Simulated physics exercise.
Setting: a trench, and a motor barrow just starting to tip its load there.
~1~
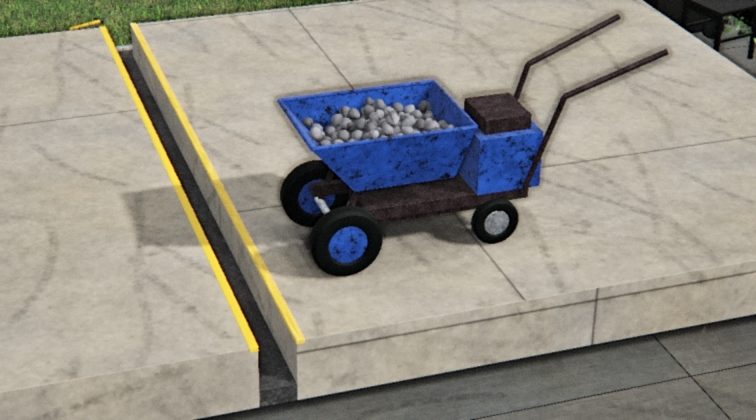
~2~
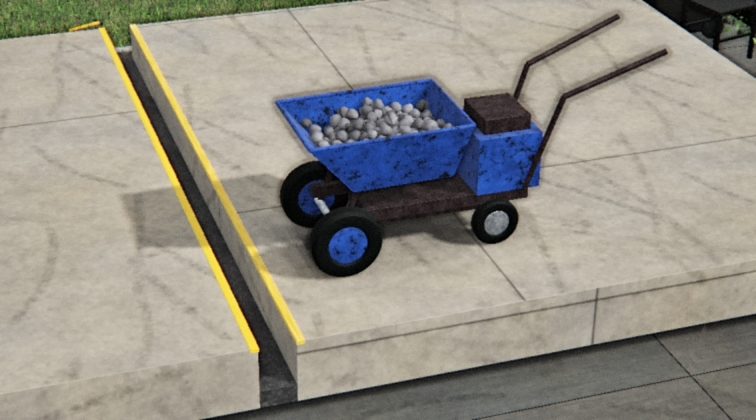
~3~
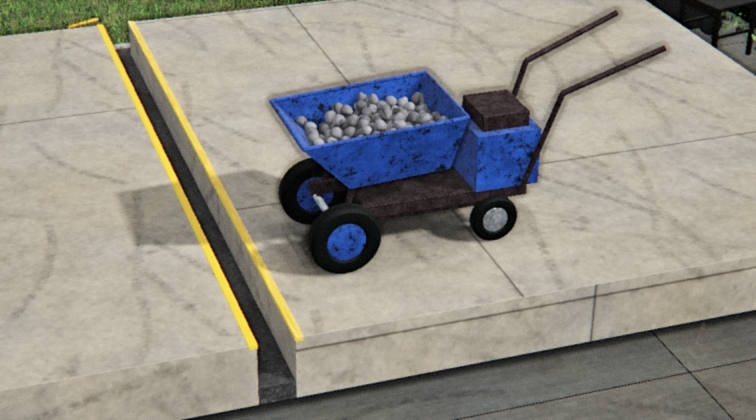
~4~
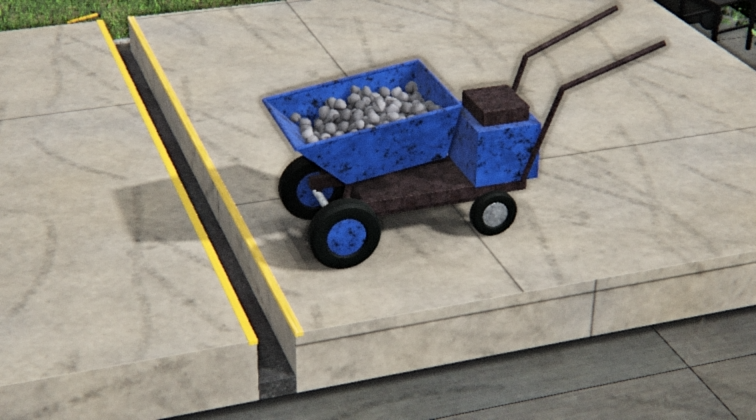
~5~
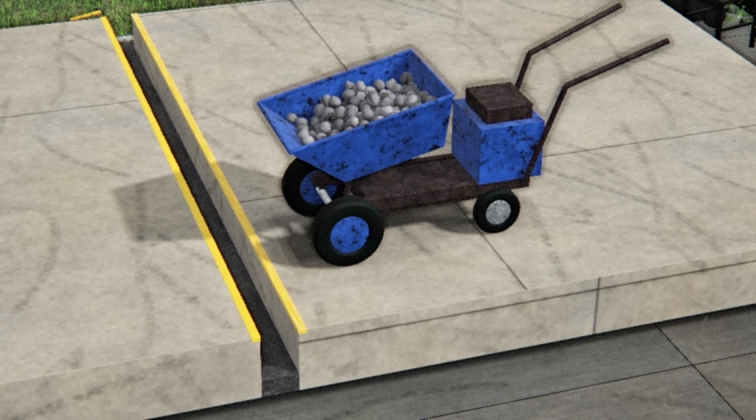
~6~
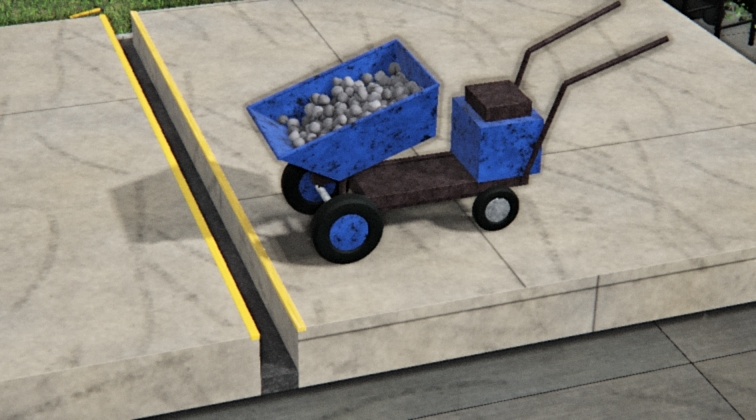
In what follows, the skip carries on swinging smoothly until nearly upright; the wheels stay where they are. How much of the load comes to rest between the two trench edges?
Ends mostly outside.
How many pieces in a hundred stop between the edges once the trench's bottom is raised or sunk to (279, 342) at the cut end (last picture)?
The share would be roughly 0 per cent.
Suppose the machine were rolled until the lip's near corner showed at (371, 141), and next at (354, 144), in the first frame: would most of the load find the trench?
The first place leaves the greater portion between the edges, the second place the greater portion.
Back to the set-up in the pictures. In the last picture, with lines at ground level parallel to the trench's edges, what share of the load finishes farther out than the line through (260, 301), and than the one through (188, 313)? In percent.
In order: 80 percent, then 40 percent.
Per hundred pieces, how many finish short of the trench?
About 0 %.
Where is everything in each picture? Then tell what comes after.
Lip of the skip (312, 149), level; top of the load (396, 136), round cobbles; first edge of the trench (284, 308); far edge (239, 315), the trench under half as wide as the skip, and about as deep as wide, in the first frame.
Lip of the skip (310, 151), level; top of the load (394, 136), in the second frame.
Lip of the skip (304, 150), tipped barely; top of the load (400, 119), in the third frame.
Lip of the skip (296, 149), tipped a little; top of the load (393, 111), in the fourth frame.
Lip of the skip (290, 153), tipped a little; top of the load (401, 103), in the fifth frame.
Lip of the skip (279, 158), tipped clearly; top of the load (389, 96); first edge of the trench (285, 296); far edge (240, 303), in the sixth frame.
Just after the last frame, skip tipped steeply; every one in the skip.
A moment on, skip tipped right over; roughly two thirds in the skip; roughly a third beyond it; just a few falling.
Further on, skip tipped right over; about a tenth in the skip; just a few in or heaped over the trench; the larger part beyond it.
When it is over, skip tipped right over; about a tenth in the skip; just a few in or heaped over the trench; the larger part beyond it.
